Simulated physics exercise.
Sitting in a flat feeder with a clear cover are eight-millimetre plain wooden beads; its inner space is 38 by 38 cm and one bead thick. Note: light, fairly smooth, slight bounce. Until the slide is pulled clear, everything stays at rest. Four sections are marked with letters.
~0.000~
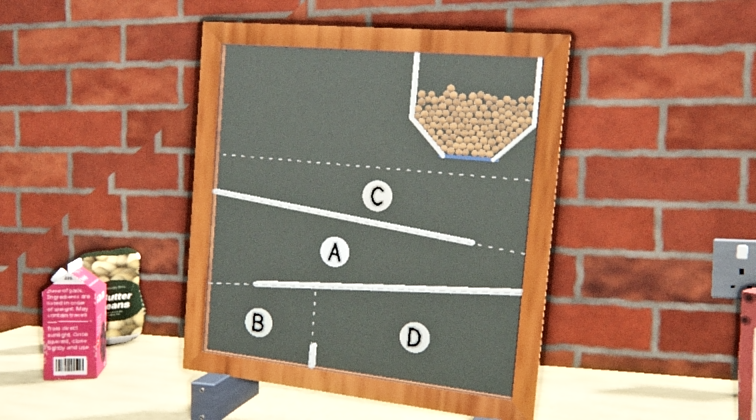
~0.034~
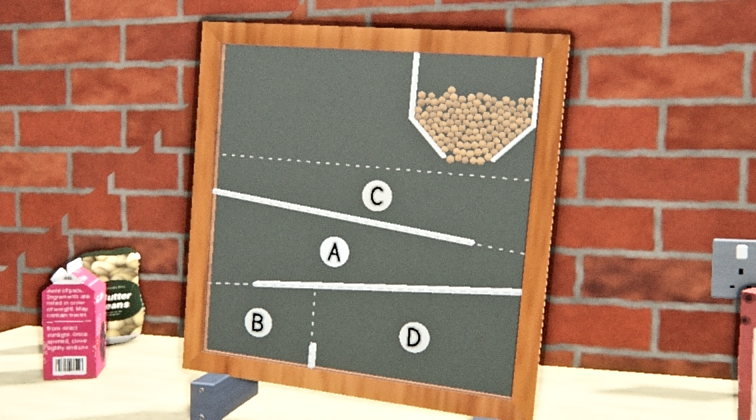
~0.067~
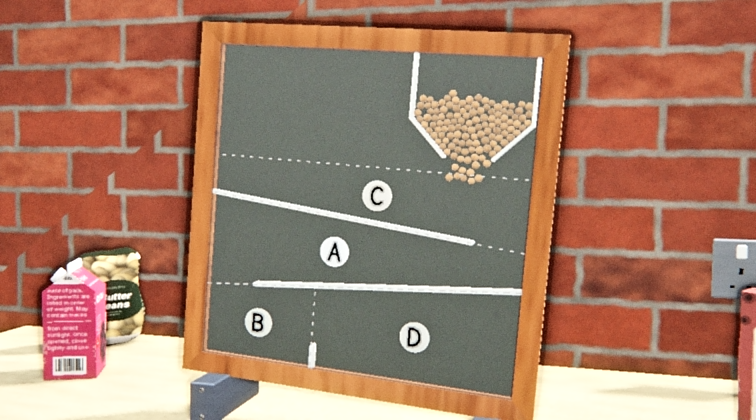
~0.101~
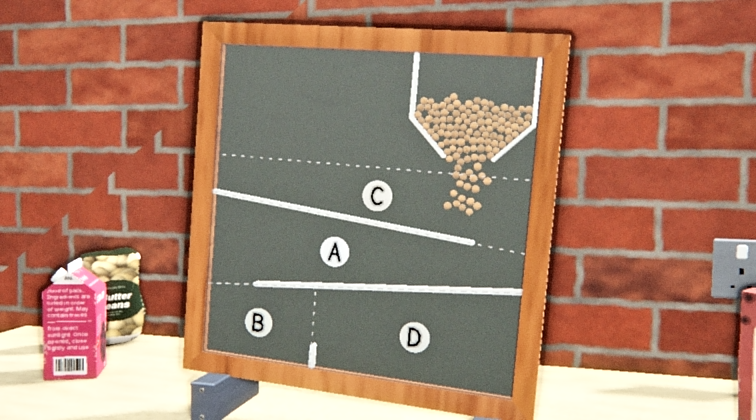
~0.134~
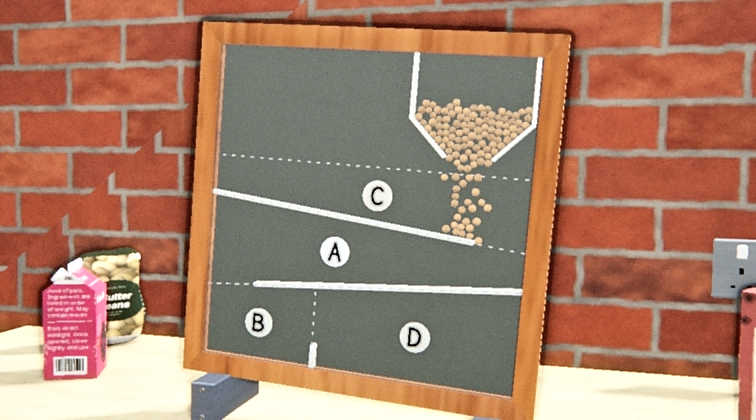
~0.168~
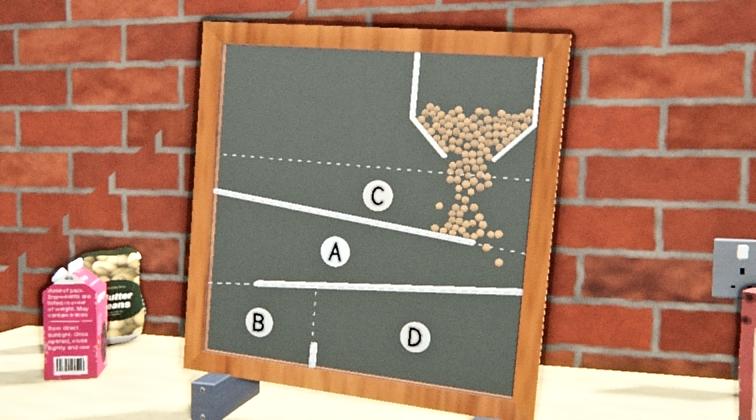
On a pale countertop before a red brick wall, a wood-framed dark board stands slightly tilted, seen from the front by a still camera. White bars, dashed lines and letters A to D mark it, tan beads fill a hopper at upper right, and a pink carton stands left. The hopper's blue base disappears, and beads drop onto the sloping bar, bounce, and some pass its right end.
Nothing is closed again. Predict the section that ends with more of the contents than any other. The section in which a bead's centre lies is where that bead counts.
I would say the one marked A.
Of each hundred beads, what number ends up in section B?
Roughly 0 %.
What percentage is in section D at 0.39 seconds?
The share there is some 0 per cent.
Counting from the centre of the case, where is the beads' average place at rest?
Some 11 cm right and 4 cm below.
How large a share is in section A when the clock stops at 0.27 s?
Close to 15 per cent of the load.
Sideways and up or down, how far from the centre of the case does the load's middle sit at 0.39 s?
Offset: Approx. 13 cm right, 1 cm below.
After 0.27 s, the beads' middle is 13 cm right of and 2 cm above the centre; A 15 %, C 45 %.
After 0.39 s, the beads' middle is 13 cm right of and 1 cm below the centre; A 35 %, C 55 %.
After 0.62 s, the beads' middle is 12 cm right of and 4 cm below the centre; A 55 %, C 45 %.
Settled by 2.1 s, A 60 %, B 0 %, C 40 %, D 0 %.
